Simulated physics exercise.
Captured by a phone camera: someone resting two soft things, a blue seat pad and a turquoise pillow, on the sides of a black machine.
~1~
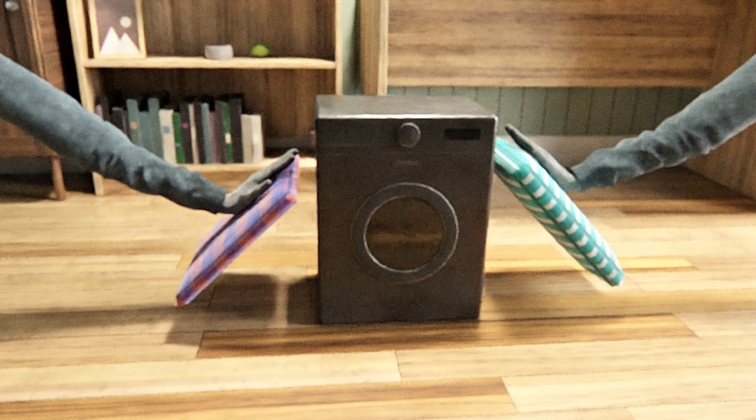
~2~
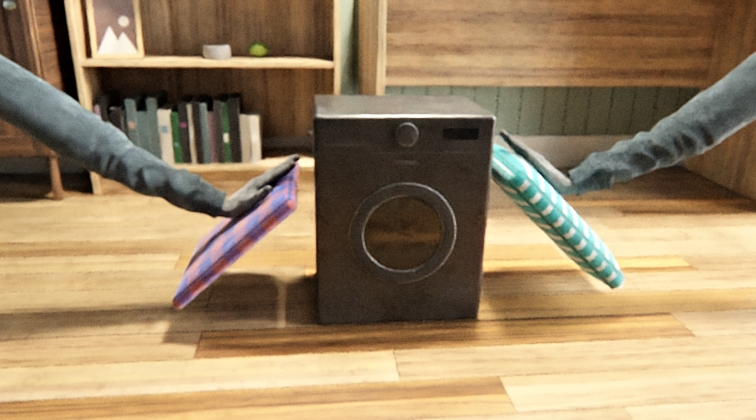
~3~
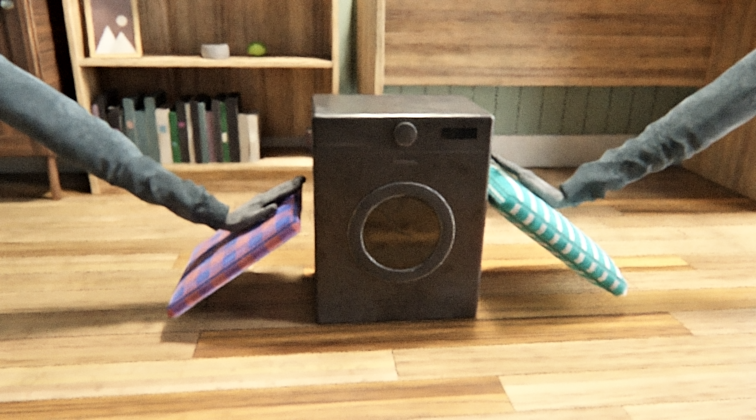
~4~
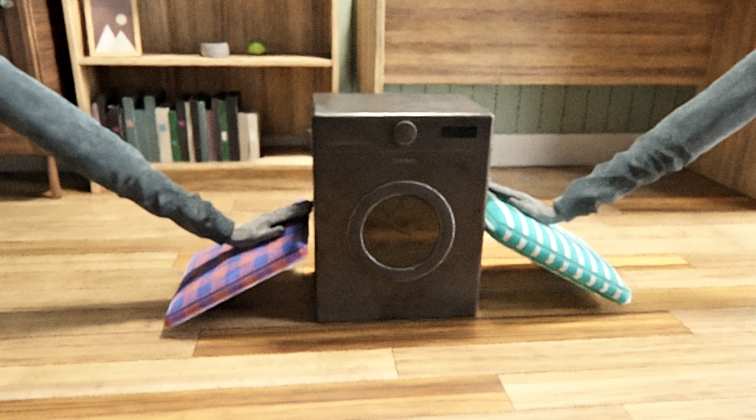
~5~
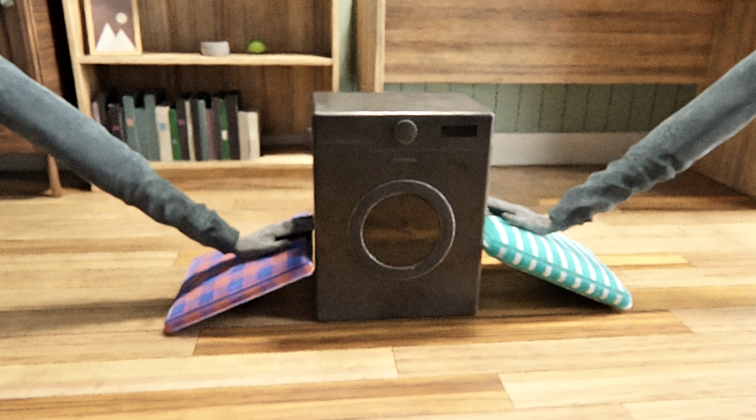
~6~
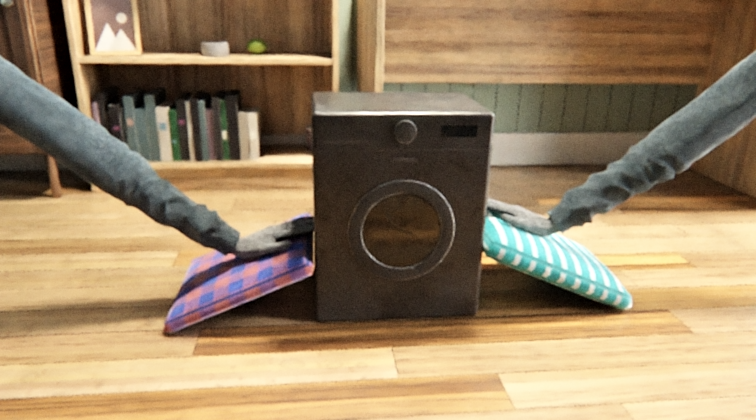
In a wood-floored room with a bookshelf behind, two gray-sleeved arms hold a blue and red checked pad and a turquoise striped pillow against opposite sides of a black machine. The hands lower as both cushions slide down and slant lower, the pad on the left, the pillow on the right, then barely move.
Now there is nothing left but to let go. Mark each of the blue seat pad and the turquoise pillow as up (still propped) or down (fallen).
Blue seat pad: Down, turquoise pillow: Down.
Then, 0.20 s later than the last view, seat pad slipping down near (243, 279); pillow slipping down near (535, 269).
Then, 0.34 s later than the last view, seat pad flat on the floor near (242, 288); pillow flat on the floor near (543, 273).
Finally, seat pad flat on the floor near (242, 288); pillow flat on the floor near (543, 273). The blue seat pad slumps to the floor and the turquoise pillow slides down flat.
